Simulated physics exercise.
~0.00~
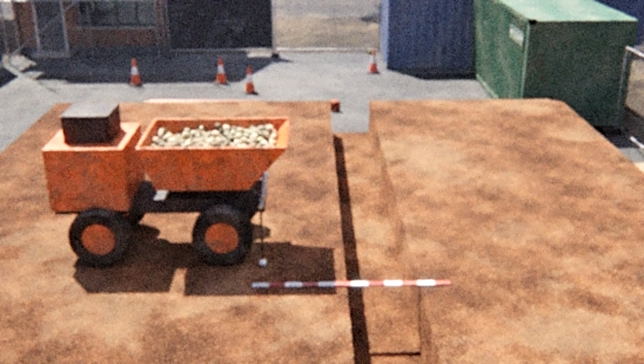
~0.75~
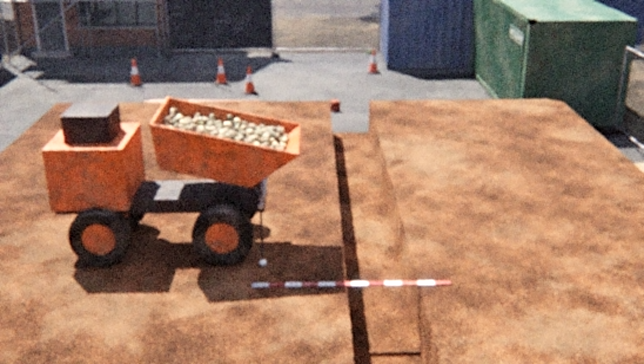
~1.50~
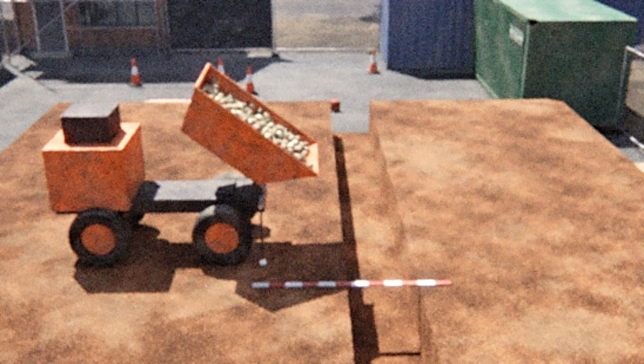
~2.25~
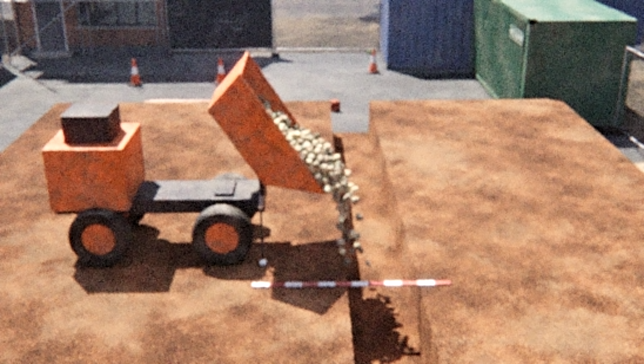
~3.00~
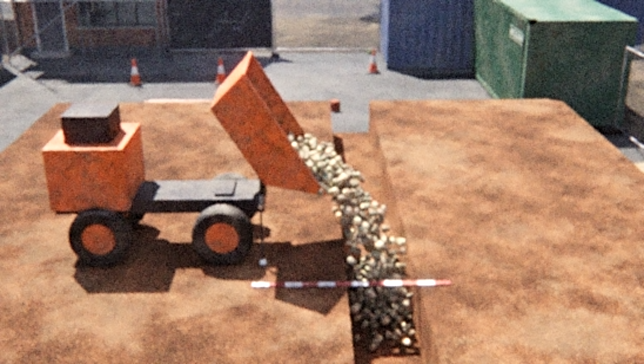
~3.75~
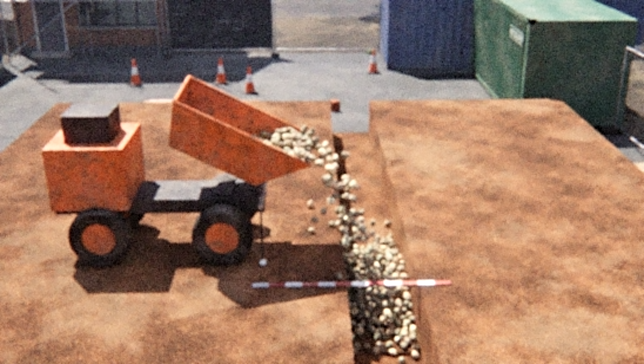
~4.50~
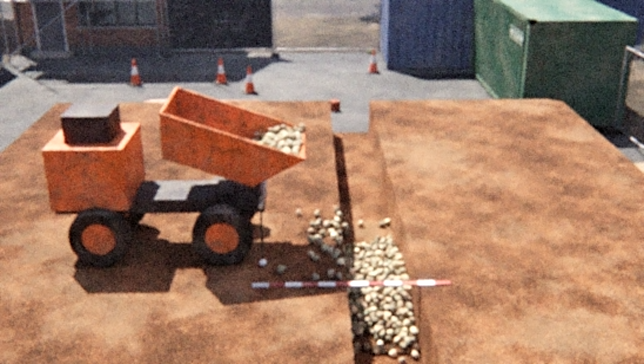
Orange dumper tipping pale round stones into a narrow trench, then lowering its skip partway with some stones still inside.
